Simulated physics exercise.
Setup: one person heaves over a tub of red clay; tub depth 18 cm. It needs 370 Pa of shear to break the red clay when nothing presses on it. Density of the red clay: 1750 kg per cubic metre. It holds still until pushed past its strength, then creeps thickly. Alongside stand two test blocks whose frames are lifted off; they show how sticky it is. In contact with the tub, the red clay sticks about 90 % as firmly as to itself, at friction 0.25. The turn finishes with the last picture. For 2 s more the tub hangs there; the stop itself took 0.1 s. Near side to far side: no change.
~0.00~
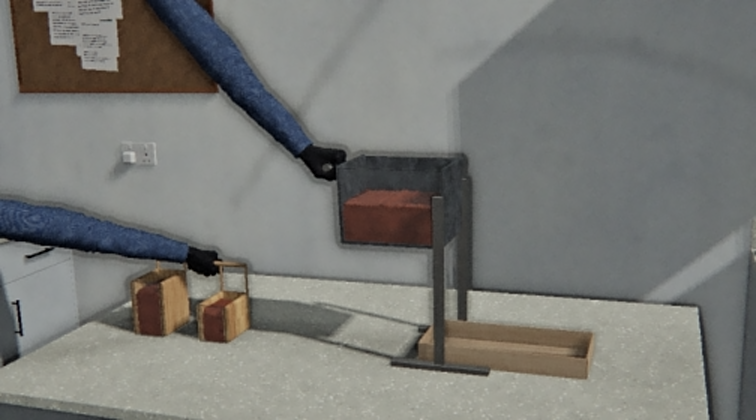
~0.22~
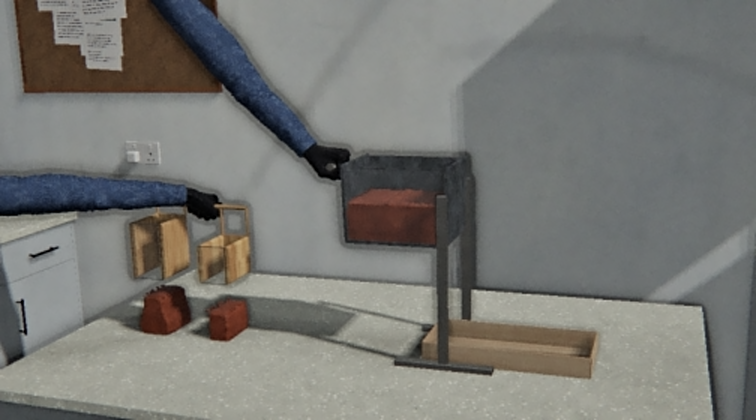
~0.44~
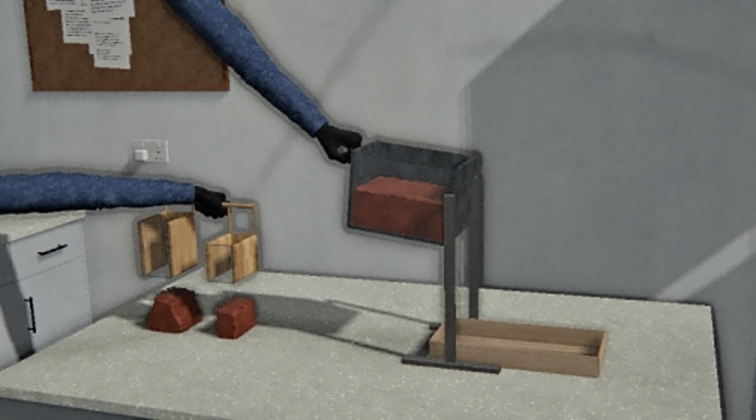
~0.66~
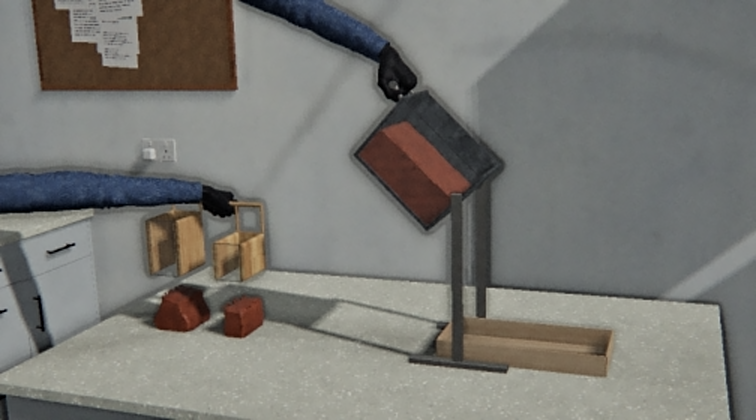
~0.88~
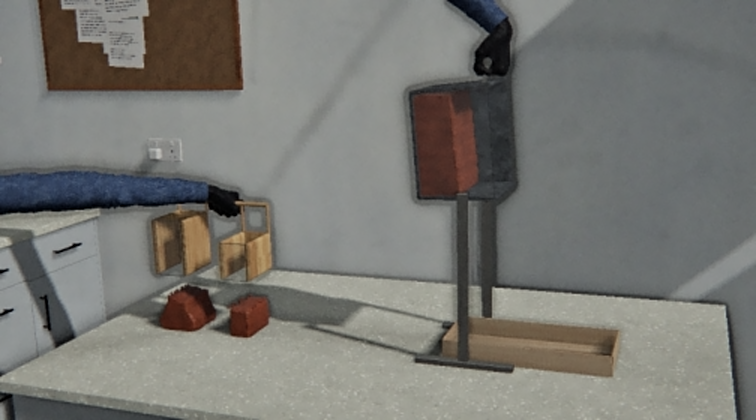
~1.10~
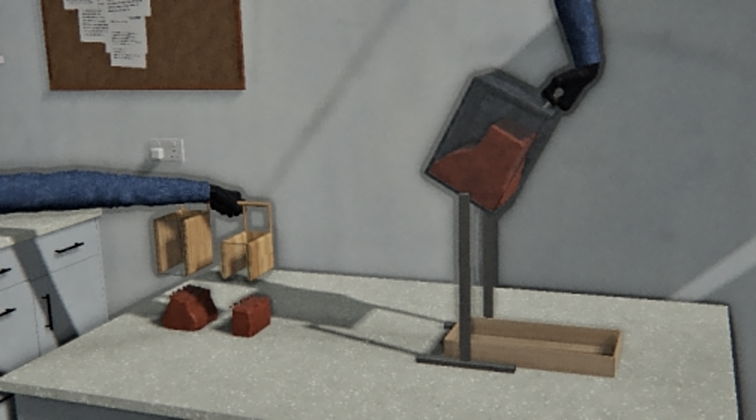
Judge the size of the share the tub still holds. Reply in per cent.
Some 4 per cent.
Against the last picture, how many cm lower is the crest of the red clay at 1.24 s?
Around 9 cm below its level in the last picture.
After 1.24 s, the tub is at 118 degrees and holds 33 %.
After 1.41 s, the tub is at 118 degrees and holds 8 %.
After 1.58 s, the tub is at 118 degrees and holds 4 %.
After 1.75 s, the tub is at 118 degrees and holds 4 %.
After 3.10 s, the tub is at 118 degrees and holds 4 %.
